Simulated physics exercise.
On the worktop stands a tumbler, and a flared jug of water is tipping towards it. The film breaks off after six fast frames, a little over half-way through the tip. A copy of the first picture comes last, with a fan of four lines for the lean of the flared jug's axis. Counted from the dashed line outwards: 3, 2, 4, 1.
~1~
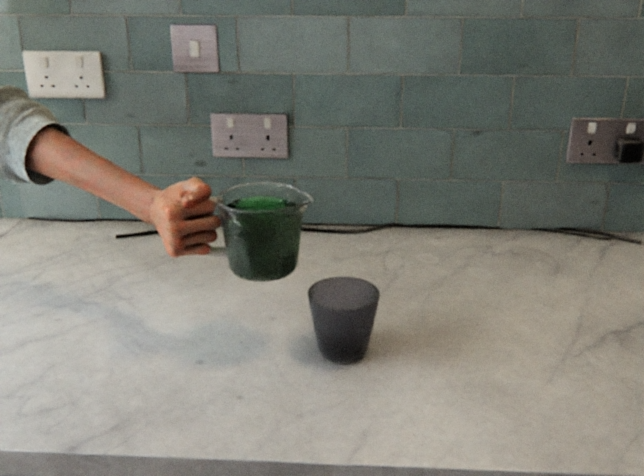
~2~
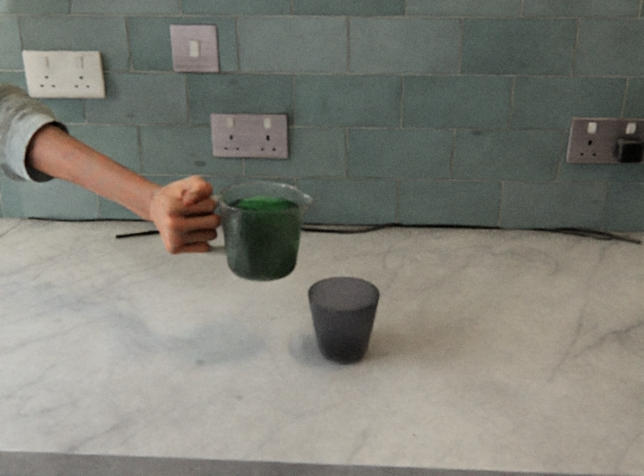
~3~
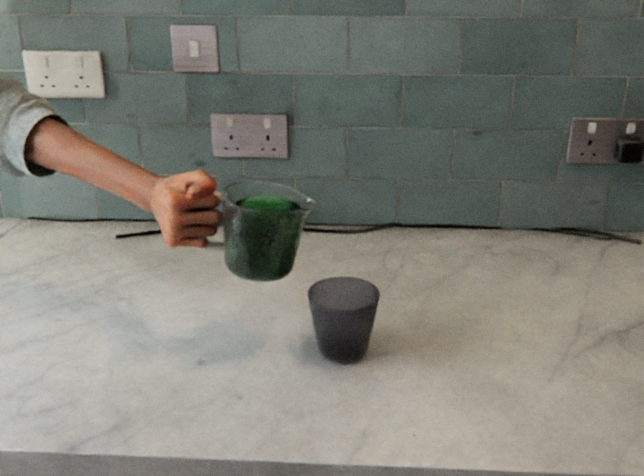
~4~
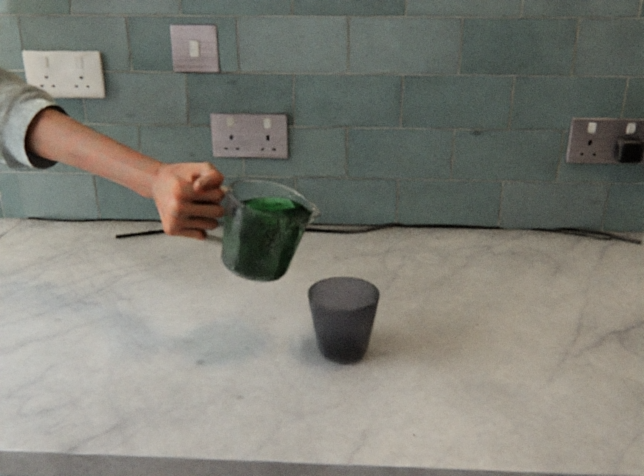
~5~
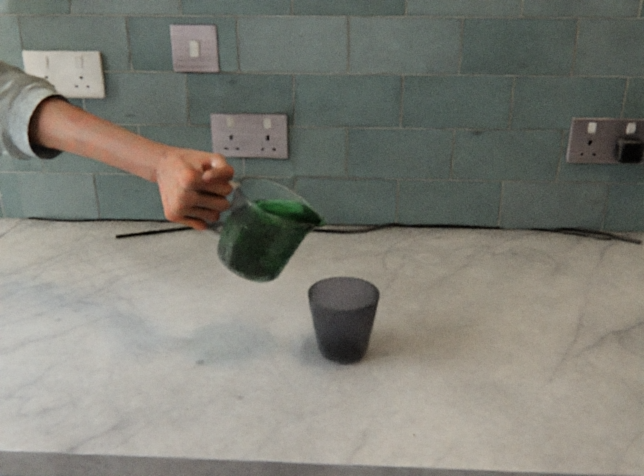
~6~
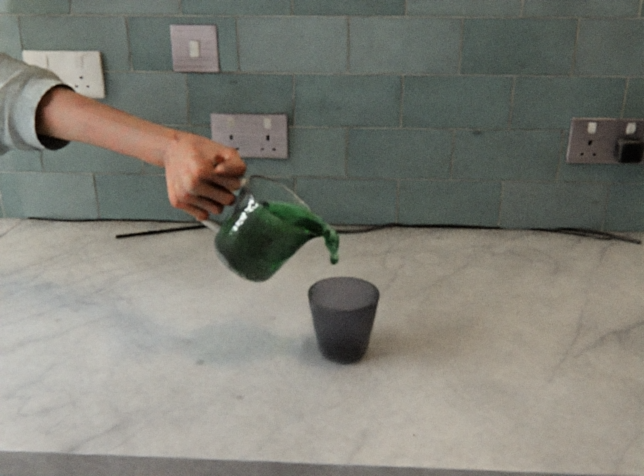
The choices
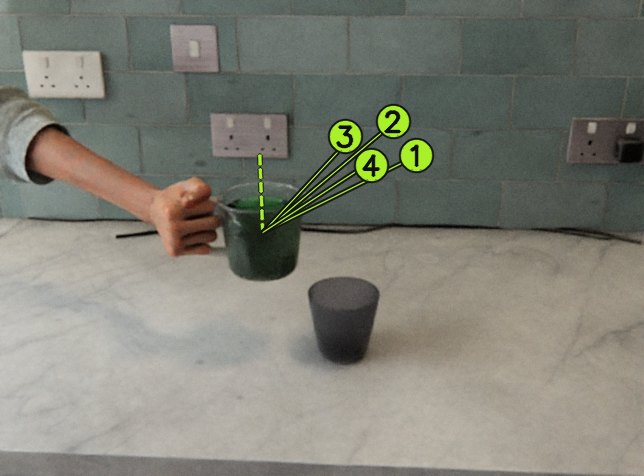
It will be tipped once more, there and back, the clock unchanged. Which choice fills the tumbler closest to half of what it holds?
Go for 2.
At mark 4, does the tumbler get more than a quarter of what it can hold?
Yes, clearly.
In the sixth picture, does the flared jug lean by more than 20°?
Yes.
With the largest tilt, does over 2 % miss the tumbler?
Yes.
On the marked copy, 1 at (401, 163); 2 at (381, 133); 3 at (337, 152); 4 at (355, 172).
If 1 is chosen, the tumbler ends with about 65 % of what it can hold; 12 % of the water is spilt.
If 2 is chosen, the tumbler ends with about 49 % of what it can hold.
If 3 is chosen, the tumbler ends with about 37 % of what it can hold.
If 4 is chosen, the tumbler ends with about 63 % of what it can hold.
